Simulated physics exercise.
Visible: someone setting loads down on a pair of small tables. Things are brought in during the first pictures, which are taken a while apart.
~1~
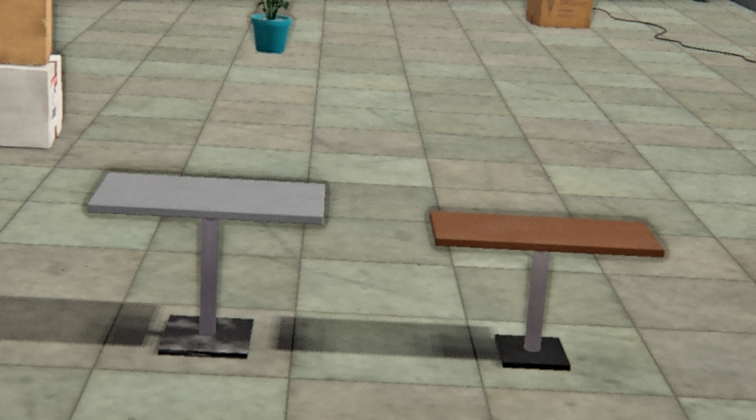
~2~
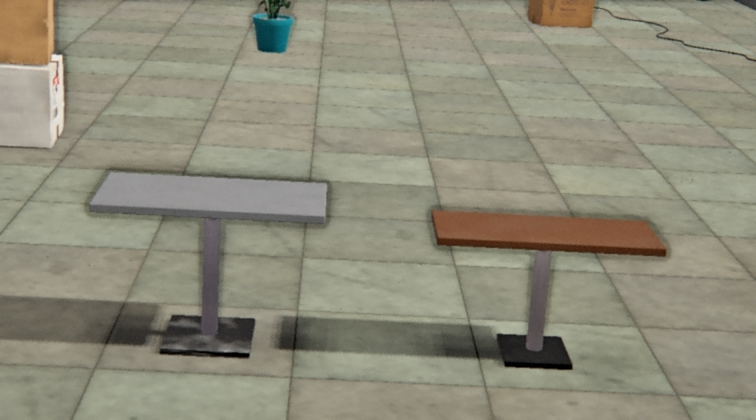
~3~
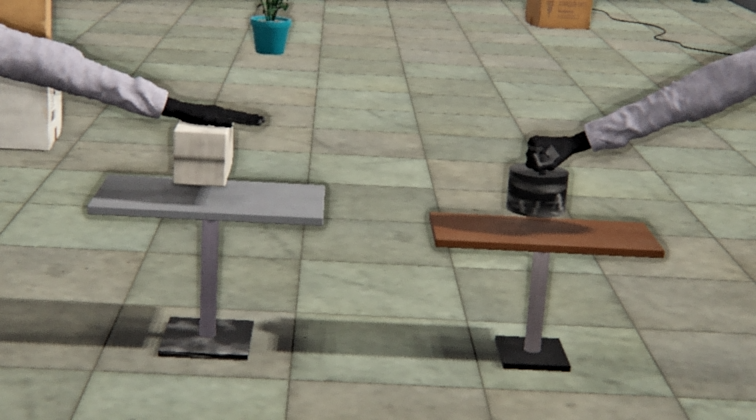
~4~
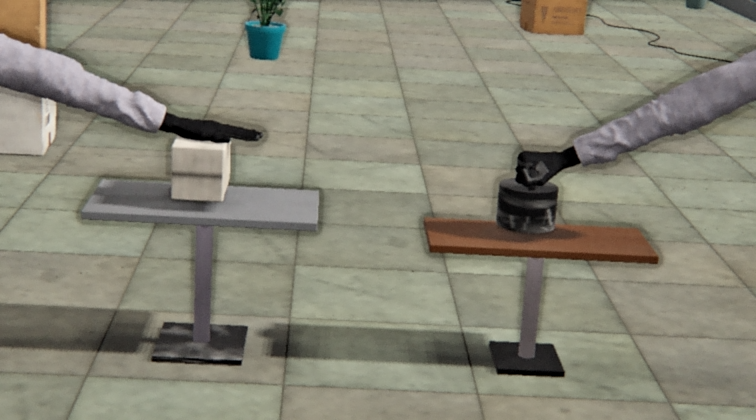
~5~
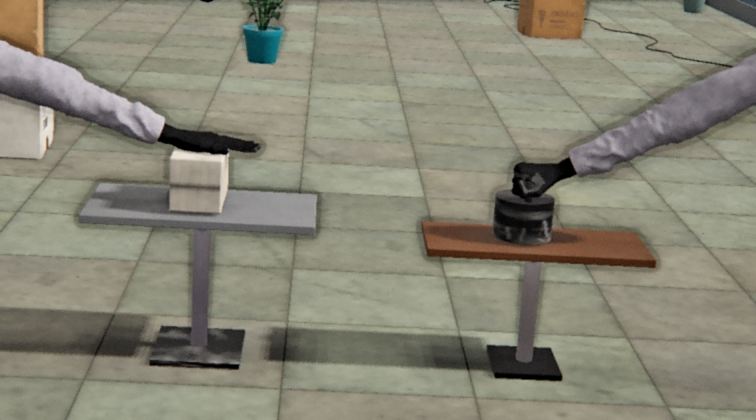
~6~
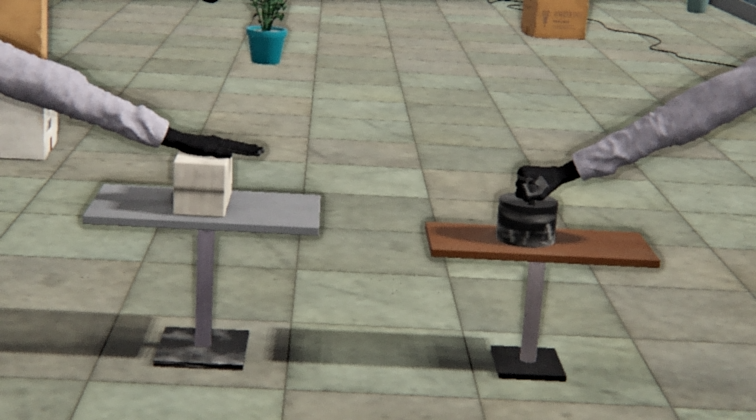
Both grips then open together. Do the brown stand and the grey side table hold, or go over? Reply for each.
Outcome: The brown stand stays flat on its feet and the grey side table stays flat on its feet.
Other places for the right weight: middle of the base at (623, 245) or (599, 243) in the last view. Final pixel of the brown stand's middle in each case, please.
It ends around (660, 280) and (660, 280).
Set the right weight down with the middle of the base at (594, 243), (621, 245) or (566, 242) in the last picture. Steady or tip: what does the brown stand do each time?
Tumbles, tumbles, remains upright.
Then, 0.28 s past the last view, brown stand at rest near (539, 244); grey side table at rest near (207, 209).
Finally, the brown stand keeps steady, near (539, 244); the grey side table keeps steady, near (206, 209).
